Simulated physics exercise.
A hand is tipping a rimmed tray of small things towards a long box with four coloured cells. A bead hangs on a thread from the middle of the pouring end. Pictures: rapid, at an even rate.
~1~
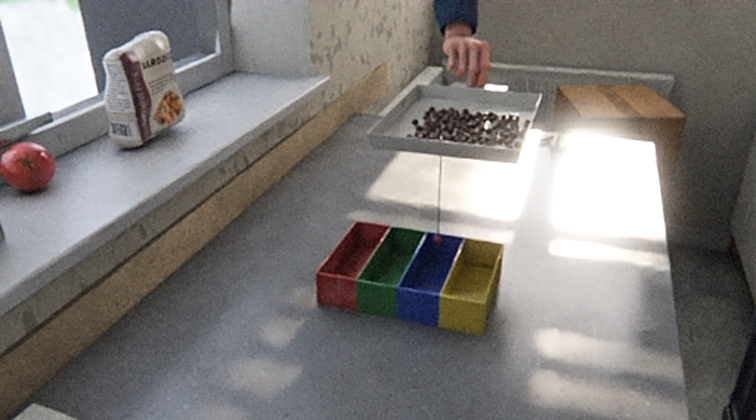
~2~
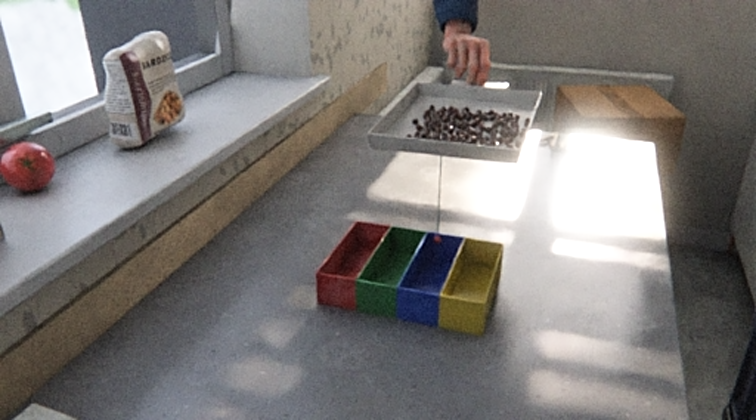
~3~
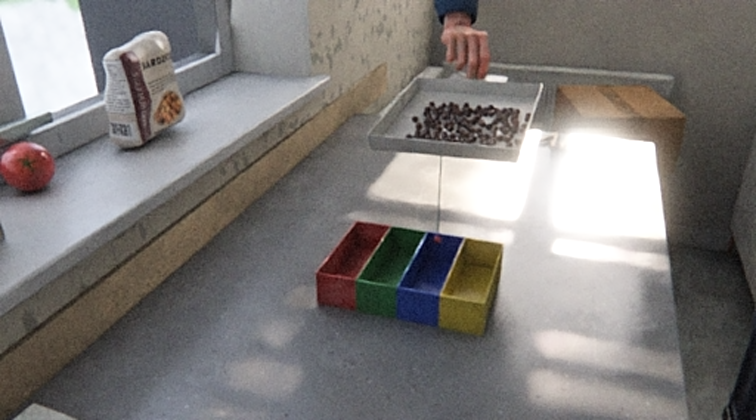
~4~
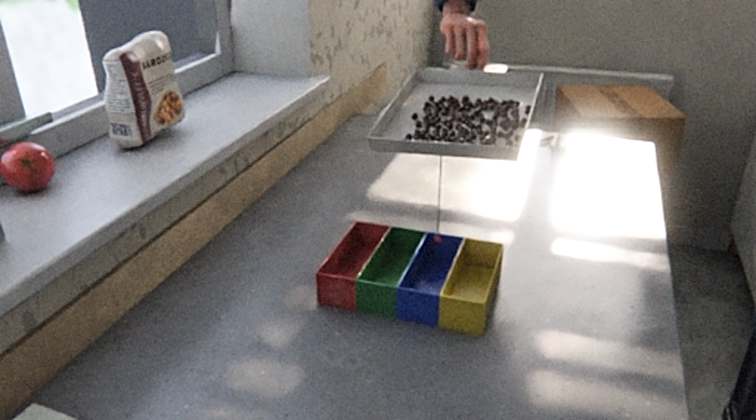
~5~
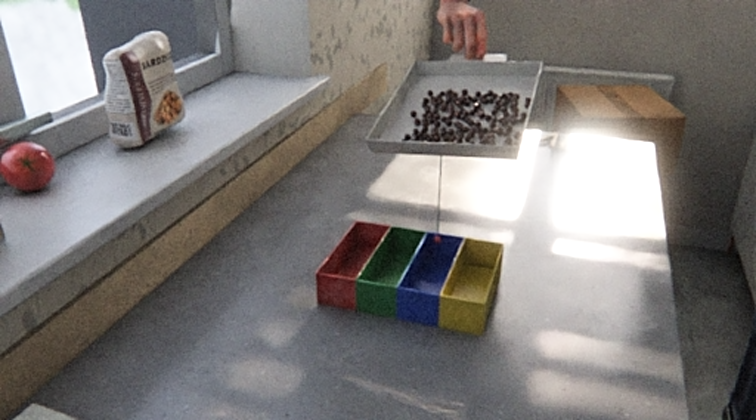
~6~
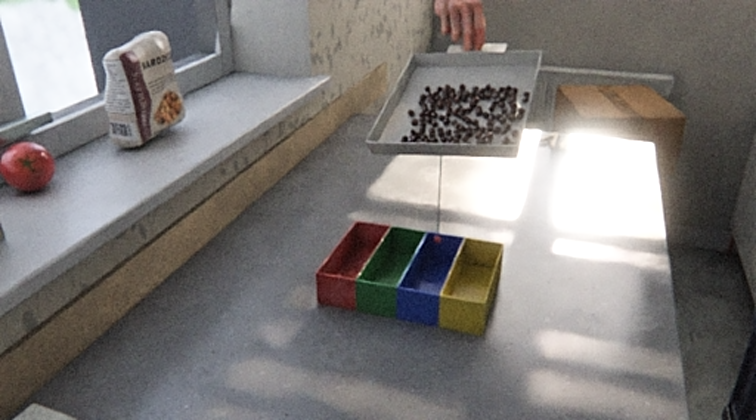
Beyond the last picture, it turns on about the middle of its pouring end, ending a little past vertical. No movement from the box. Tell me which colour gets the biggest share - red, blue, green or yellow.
The biggest share goes to red.
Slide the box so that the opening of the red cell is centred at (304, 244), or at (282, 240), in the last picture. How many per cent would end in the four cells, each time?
You'd get near 90 percent first and near 90 percent next.
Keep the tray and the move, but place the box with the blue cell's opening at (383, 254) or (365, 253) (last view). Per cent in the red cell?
Respectively 0 percent and 0 percent.
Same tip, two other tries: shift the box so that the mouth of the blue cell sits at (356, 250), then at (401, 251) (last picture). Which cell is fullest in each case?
Try one: The cell in blue; try two: Green.
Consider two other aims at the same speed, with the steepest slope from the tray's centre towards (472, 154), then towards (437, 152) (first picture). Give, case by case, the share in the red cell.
I'd put it at some 0 % and then some 20 %.
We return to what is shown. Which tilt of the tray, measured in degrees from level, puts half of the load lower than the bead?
That happens at close to 100 degrees.
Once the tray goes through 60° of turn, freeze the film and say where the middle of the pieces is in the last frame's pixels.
(427, 128).
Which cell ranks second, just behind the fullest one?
Just behind the top cell comes the green one.
Just after the last frame, tray tipped steeply; every one on the tray.
A moment on, tray tipped right over; roughly a quarter on the tray; roughly a quarter in the red cell; about a tenth in the green cell; just a few in the blue cell; roughly a third falling or outside the box.
Further on, tray tipped past a quarter turn; roughly two thirds in the red cell; roughly a third in the green cell; about a tenth in the blue cell; just a few in the yellow cell; about a tenth falling or outside the box.
When it is over, tray tipped past a quarter turn; roughly two thirds in the red cell; roughly a third in the green cell; about a tenth in the blue cell; just a few in the yellow cell; about a tenth outside the box.
